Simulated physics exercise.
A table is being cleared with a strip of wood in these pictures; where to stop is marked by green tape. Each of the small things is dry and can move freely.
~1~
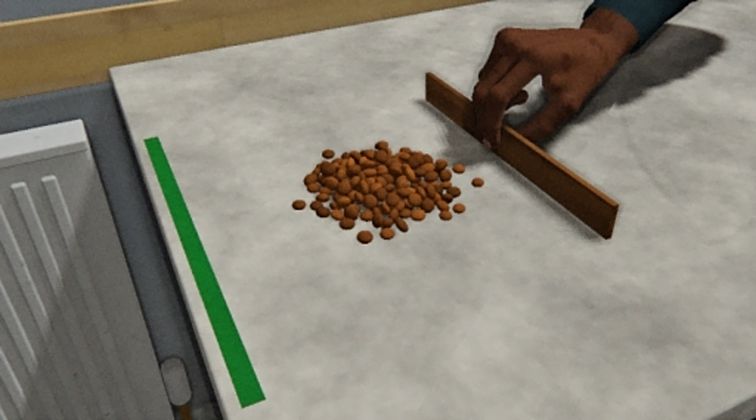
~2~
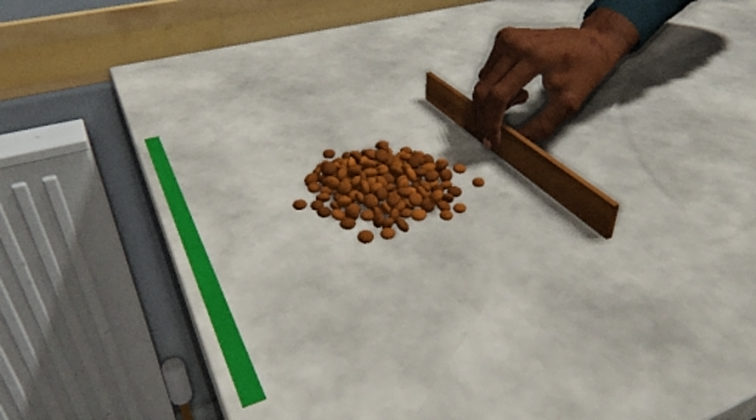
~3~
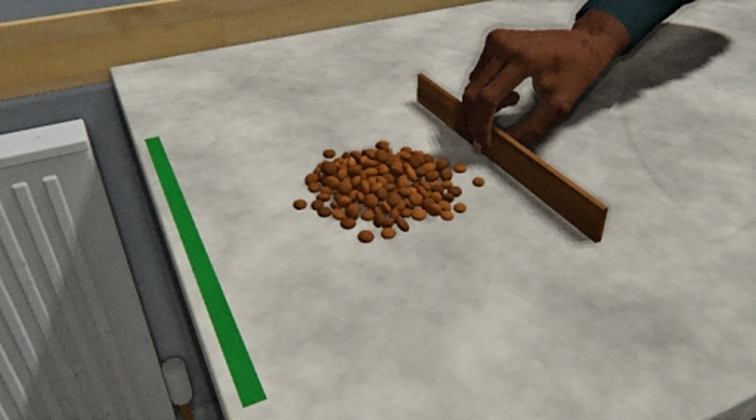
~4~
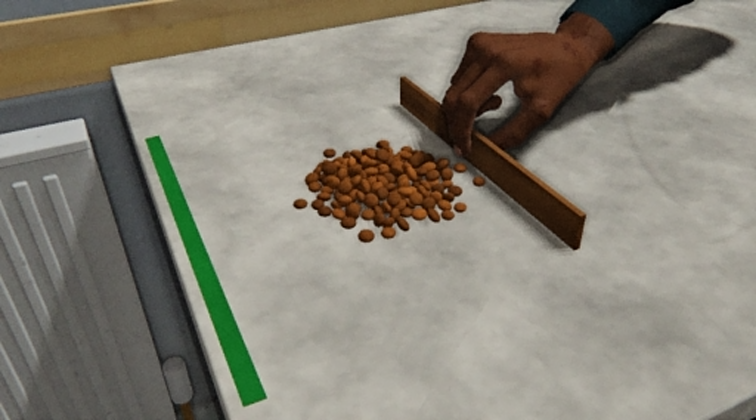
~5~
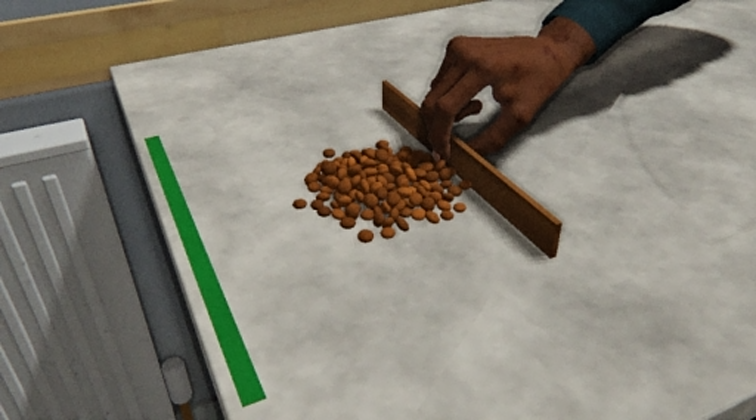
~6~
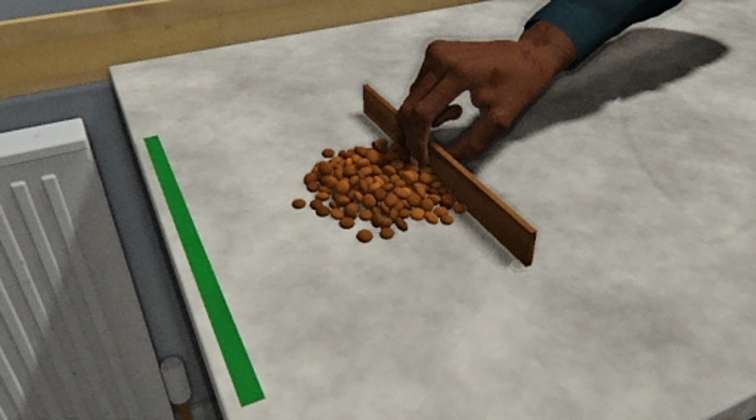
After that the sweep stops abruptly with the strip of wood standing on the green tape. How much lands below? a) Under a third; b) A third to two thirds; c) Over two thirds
Over two thirds (c).
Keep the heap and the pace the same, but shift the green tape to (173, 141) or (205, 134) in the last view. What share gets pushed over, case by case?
About 70 %, then 20 %.
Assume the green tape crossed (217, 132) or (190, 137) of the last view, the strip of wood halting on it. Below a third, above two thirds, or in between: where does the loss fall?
Try 1 - under a third; try 2 - in the middle band.
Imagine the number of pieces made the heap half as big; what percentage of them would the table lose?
Roughly 100 per cent of the heap.
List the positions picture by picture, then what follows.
Strip of wood at (595, 208), at rest; green tape at (154, 147), right by the edge; edge at (169, 248); the heap at (386, 181), bits of cat kibble, in the first frame.
Strip of wood at (596, 207), at rest, in the second frame.
Strip of wood at (585, 211); the heap at (387, 181), a stray few pushed along, in the third frame.
Strip of wood at (563, 218), in the fourth frame.
Strip of wood at (540, 225); the heap at (387, 181), a stray few pushed along, in the fifth frame.
Strip of wood at (516, 233); green tape at (154, 145); edge at (169, 247); the heap at (380, 182), about a quarter pushed along, in the sixth frame.
Soon after the last picture, strip of wood still moving, near (308, 176); heap all on the table, its front near (199, 228).
A little later, strip of wood stopped at the green tape; heap most over the edge.
Later still, strip of wood stopped at the green tape; heap nearly all over the edge.
At rest, strip of wood stopped at the green tape; heap nearly all over the edge.
